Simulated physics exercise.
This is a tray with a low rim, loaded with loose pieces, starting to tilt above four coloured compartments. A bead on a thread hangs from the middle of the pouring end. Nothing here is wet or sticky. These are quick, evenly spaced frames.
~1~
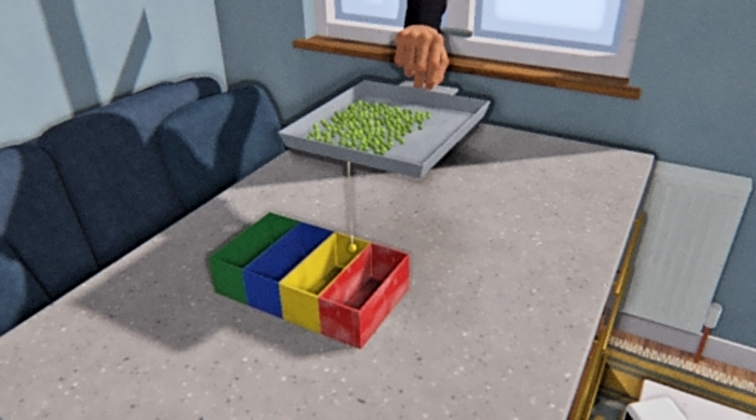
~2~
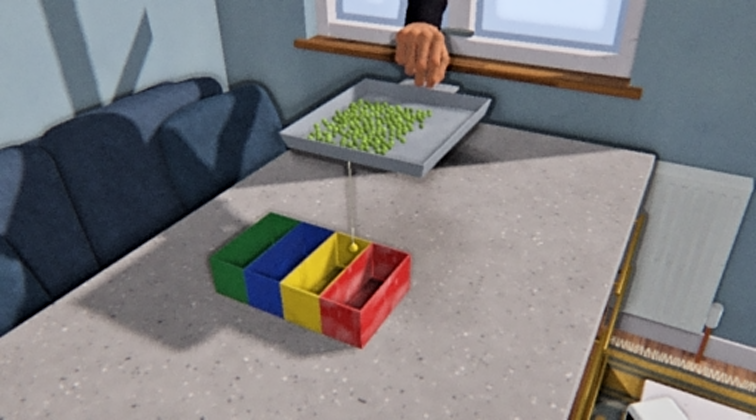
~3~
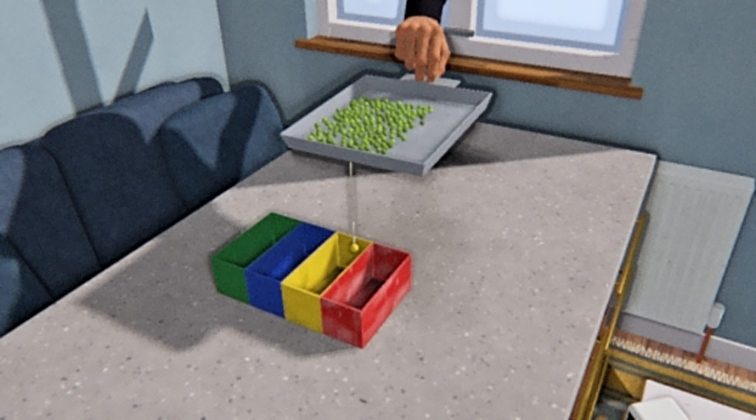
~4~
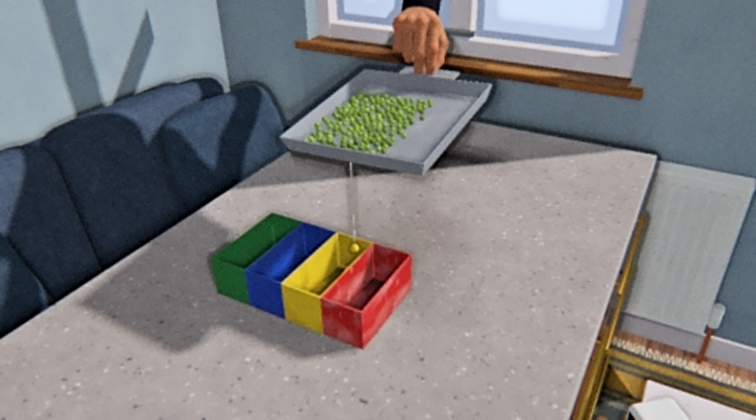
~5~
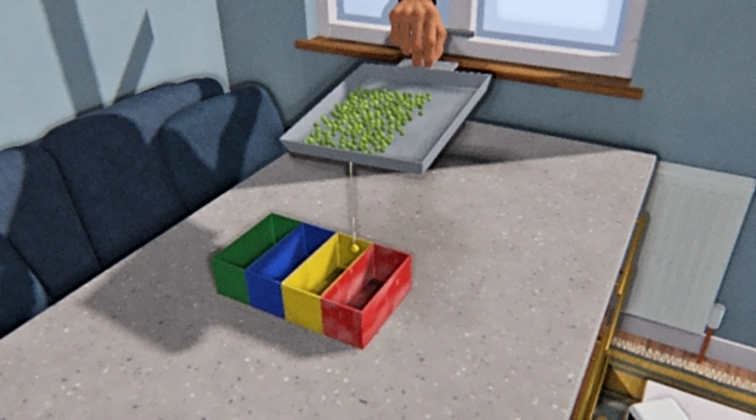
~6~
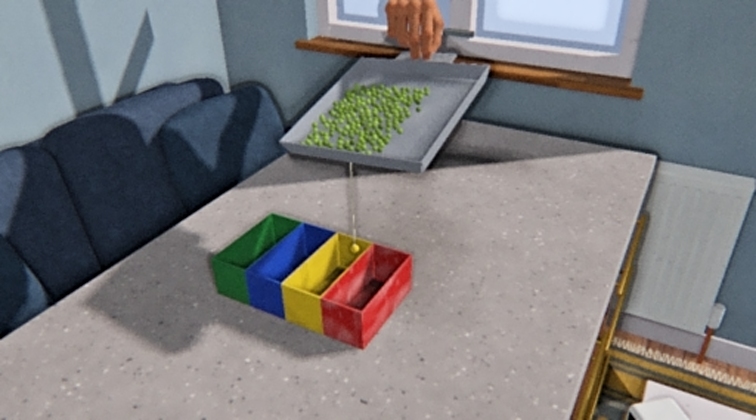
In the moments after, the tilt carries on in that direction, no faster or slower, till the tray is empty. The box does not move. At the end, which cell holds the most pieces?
The blue one ends fullest.
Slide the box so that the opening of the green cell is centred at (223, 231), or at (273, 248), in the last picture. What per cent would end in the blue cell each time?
Near 10 % and 40 %.
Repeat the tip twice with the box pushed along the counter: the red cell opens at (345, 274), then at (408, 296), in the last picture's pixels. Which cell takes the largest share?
At the first place the blue cell, at the second the green one.
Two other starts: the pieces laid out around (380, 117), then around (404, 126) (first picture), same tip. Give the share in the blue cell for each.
The first gives 80 %, the second 70 %.
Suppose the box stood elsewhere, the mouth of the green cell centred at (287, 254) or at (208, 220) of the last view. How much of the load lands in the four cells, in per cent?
In turn 90 and 100 in a hundred.
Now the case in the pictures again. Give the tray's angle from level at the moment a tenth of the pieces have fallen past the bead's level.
At some 75 degrees.
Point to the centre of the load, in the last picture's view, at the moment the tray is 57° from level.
Roughly at (324, 137).
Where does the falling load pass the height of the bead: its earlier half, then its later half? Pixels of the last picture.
The first part at (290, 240); the rest at (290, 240).
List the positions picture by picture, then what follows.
In the first picture, corners of the pouring end at (285, 131) and (420, 162), level; middle of the load at (366, 129), dried peas; bead on its thread at (352, 248); green cell at (228, 278); blue cell at (263, 291); yellow cell at (300, 305); red cell at (340, 319).
In the second picture, corners of the pouring end at (286, 132) and (421, 162), level; middle of the load at (367, 128).
In the third picture, corners of the pouring end at (287, 133) and (422, 161), tipped barely, lowest at the left corner; middle of the load at (368, 126).
In the fourth picture, corners of the pouring end at (287, 135) and (421, 160), tipped a little, lowest at the left corner; middle of the load at (367, 124).
In the fifth picture, corners of the pouring end at (286, 137) and (420, 159), tipped a little, lowest at the left corner; middle of the load at (366, 121).
In the sixth picture, corners of the pouring end at (286, 139) and (419, 158), tipped a little, lowest at the left corner; middle of the load at (364, 120); green cell at (231, 279); blue cell at (266, 292); yellow cell at (303, 305); red cell at (342, 320).
Soon after the last picture, tray tipped steeply; nearly all on the tray; a stray few in the blue cell; a stray few falling or outside the box.
A little later, tray tipped right over; a small part on the tray; about two thirds in the blue cell; a small part in the green cell; a small part in the yellow cell; about a quarter falling or outside the box.
Later still, tray tipped past a quarter turn; most in the blue cell; a small part in the green cell; a small part in the yellow cell; a stray few falling or outside the box.
At rest, tray tipped past a quarter turn; most in the blue cell; a small part in the green cell; a small part in the yellow cell; none in the red cell; a stray few outside the box.
